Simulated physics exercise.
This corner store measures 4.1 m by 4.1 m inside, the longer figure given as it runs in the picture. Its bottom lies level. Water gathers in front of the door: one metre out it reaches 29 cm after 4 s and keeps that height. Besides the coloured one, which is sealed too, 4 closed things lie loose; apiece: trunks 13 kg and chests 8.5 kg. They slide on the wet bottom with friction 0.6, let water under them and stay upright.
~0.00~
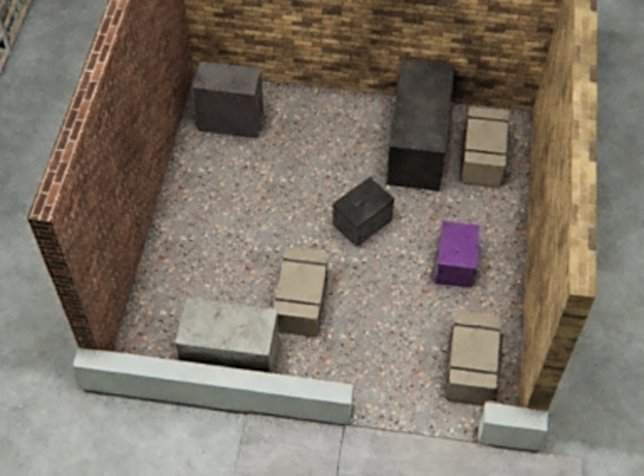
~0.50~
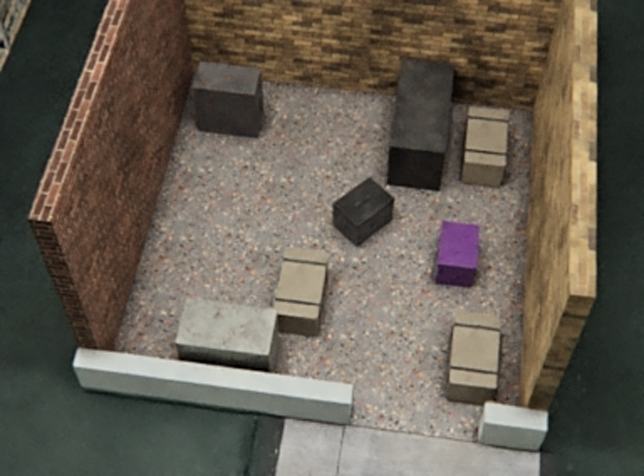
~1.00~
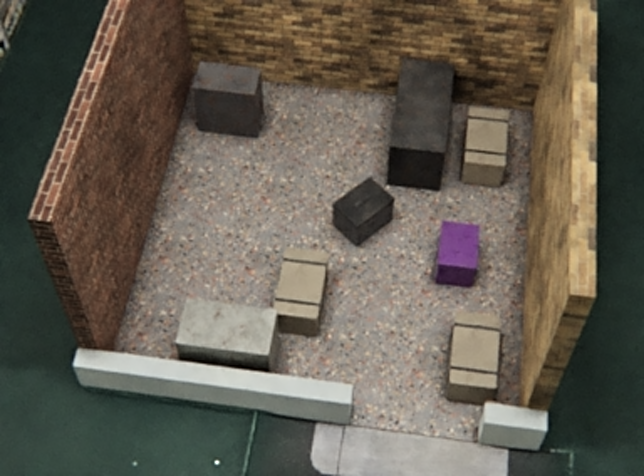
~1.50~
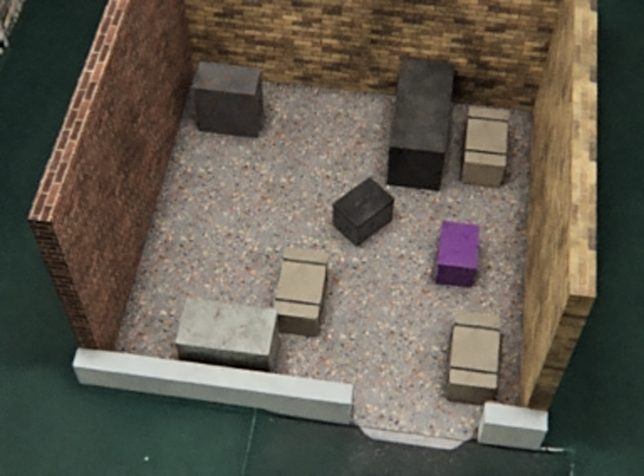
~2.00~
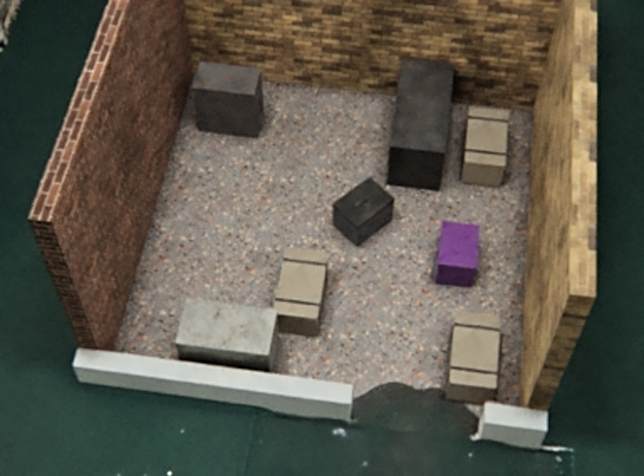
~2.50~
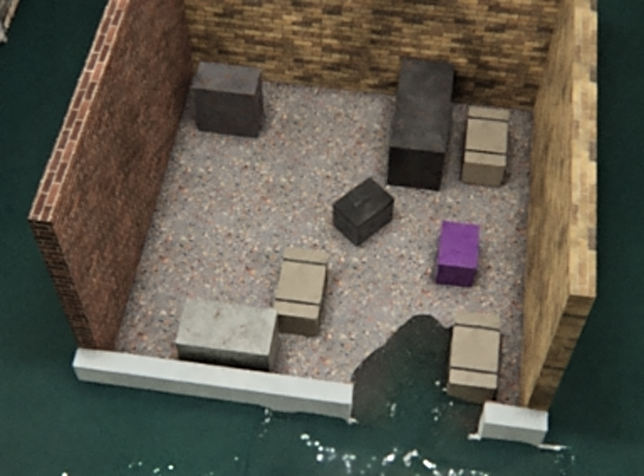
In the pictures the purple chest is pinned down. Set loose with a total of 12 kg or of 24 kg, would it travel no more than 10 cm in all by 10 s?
For it, neither weight holds it.
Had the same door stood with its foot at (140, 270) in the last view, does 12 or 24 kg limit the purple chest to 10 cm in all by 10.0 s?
Then neither weight holds it.
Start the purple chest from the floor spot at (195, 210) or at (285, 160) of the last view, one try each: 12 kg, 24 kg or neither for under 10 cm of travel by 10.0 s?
In turn: Neither holds; neither holds.
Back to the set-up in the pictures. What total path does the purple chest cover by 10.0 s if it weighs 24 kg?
About 200 cm.
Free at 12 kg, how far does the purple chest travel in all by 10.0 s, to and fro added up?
About 350 cm.
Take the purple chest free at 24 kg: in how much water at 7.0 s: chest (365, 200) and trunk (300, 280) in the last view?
Roughly 13 and 3 cm.
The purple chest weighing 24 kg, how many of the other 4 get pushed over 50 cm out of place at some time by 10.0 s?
3 of them.
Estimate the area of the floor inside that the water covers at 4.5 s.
About 7.0 m2.
After 3.5 s the purple chest would be 2 cm from its start with 12 kg and 0 cm from its start with 24 kg; 4 cm of water round it then.
After 4.5 s the purple chest would be 58 cm from its start with 12 kg and 5 cm from its start with 24 kg; 5 cm of water round it then.
After 7.0 s the purple chest would be 122 cm from its start with 12 kg and 108 cm from its start with 24 kg; 12 cm of water round it then.
After 10.0 s the purple chest would be 174 cm from its start with 12 kg and 163 cm from its start with 24 kg; 26 cm of water round it then.
